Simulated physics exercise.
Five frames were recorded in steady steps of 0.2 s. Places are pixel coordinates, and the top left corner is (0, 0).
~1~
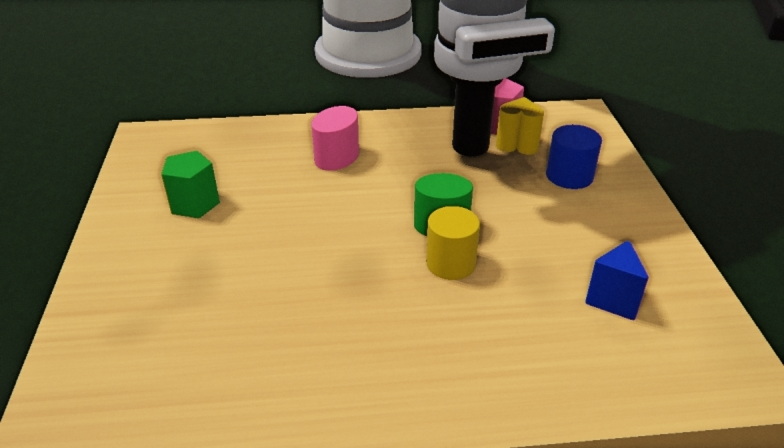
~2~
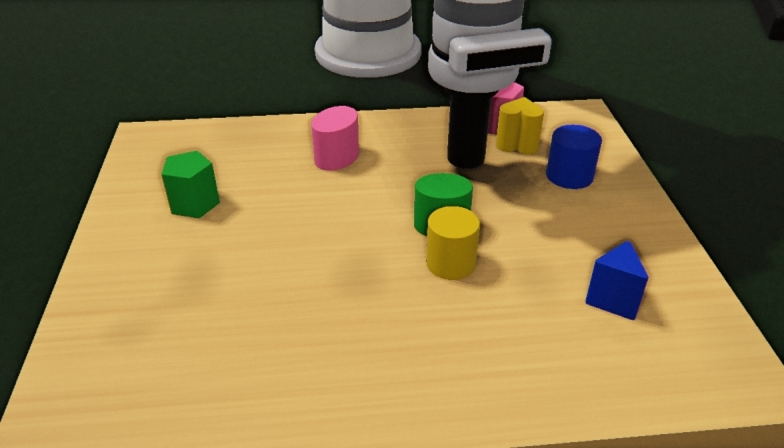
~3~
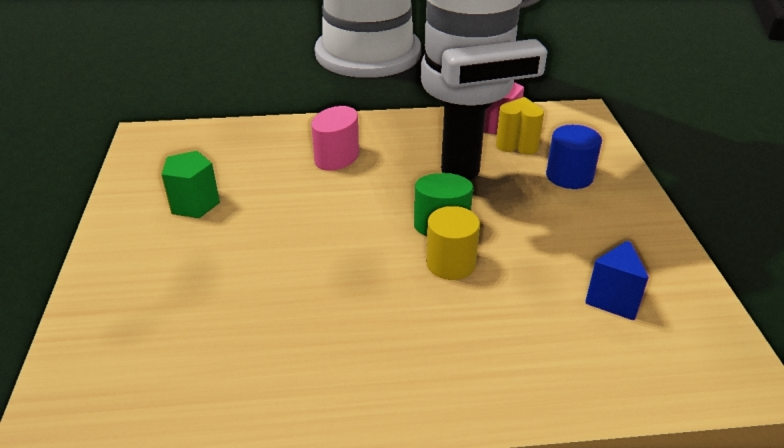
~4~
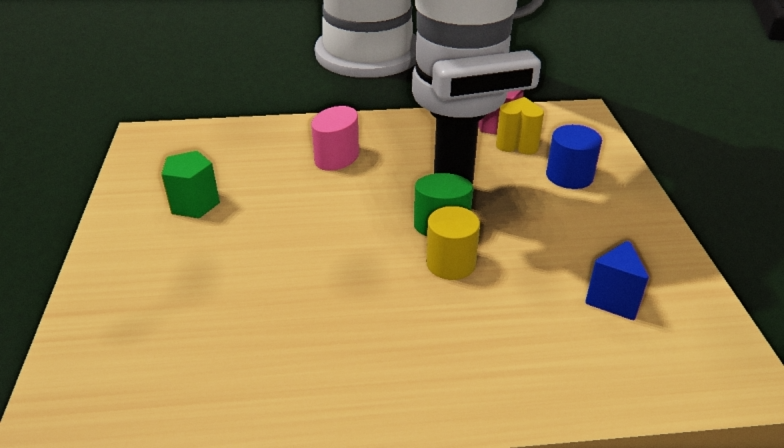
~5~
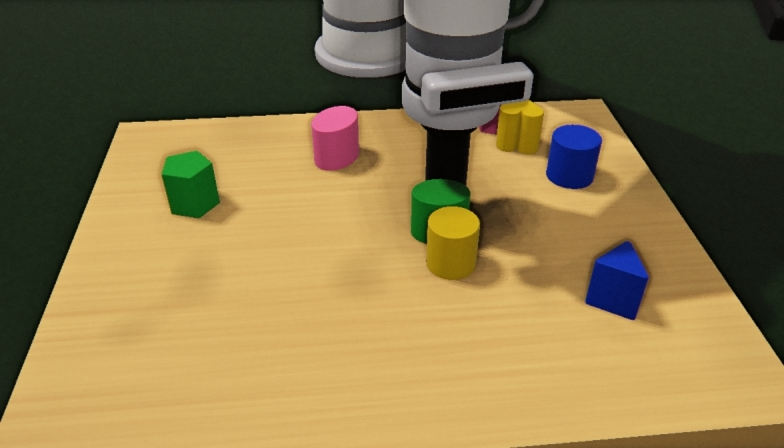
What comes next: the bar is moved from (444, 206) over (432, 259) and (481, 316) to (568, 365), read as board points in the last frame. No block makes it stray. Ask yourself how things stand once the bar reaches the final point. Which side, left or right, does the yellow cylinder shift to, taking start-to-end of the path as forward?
Picture yourself facing from the start of the path to its end: The yellow cylinder moves off to your right.
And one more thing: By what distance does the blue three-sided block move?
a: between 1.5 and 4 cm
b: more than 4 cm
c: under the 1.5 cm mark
(c)
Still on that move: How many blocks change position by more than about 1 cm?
I predict two.
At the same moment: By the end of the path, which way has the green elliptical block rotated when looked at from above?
Looking down, my answer is that the green elliptical block rotates clockwise.
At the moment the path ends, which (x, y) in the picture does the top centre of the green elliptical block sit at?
The middle of the upper face of the green elliptical block will lie at about (414, 269) in the picture.
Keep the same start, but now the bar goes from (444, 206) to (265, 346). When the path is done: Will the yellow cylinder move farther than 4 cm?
I believe not.
What follows on the original path. One third of the way, bar (433, 251); green elliptical block (419, 248), turned 20° clockwise; yellow cylinder (465, 275).
Two thirds of the way, bar (483, 306); green elliptical block (414, 269), turned 60° clockwise; yellow cylinder (488, 313).
At the end, bar (570, 355); green elliptical block (414, 269), turned 60° clockwise; yellow cylinder (501, 330); blue three-sided block still.
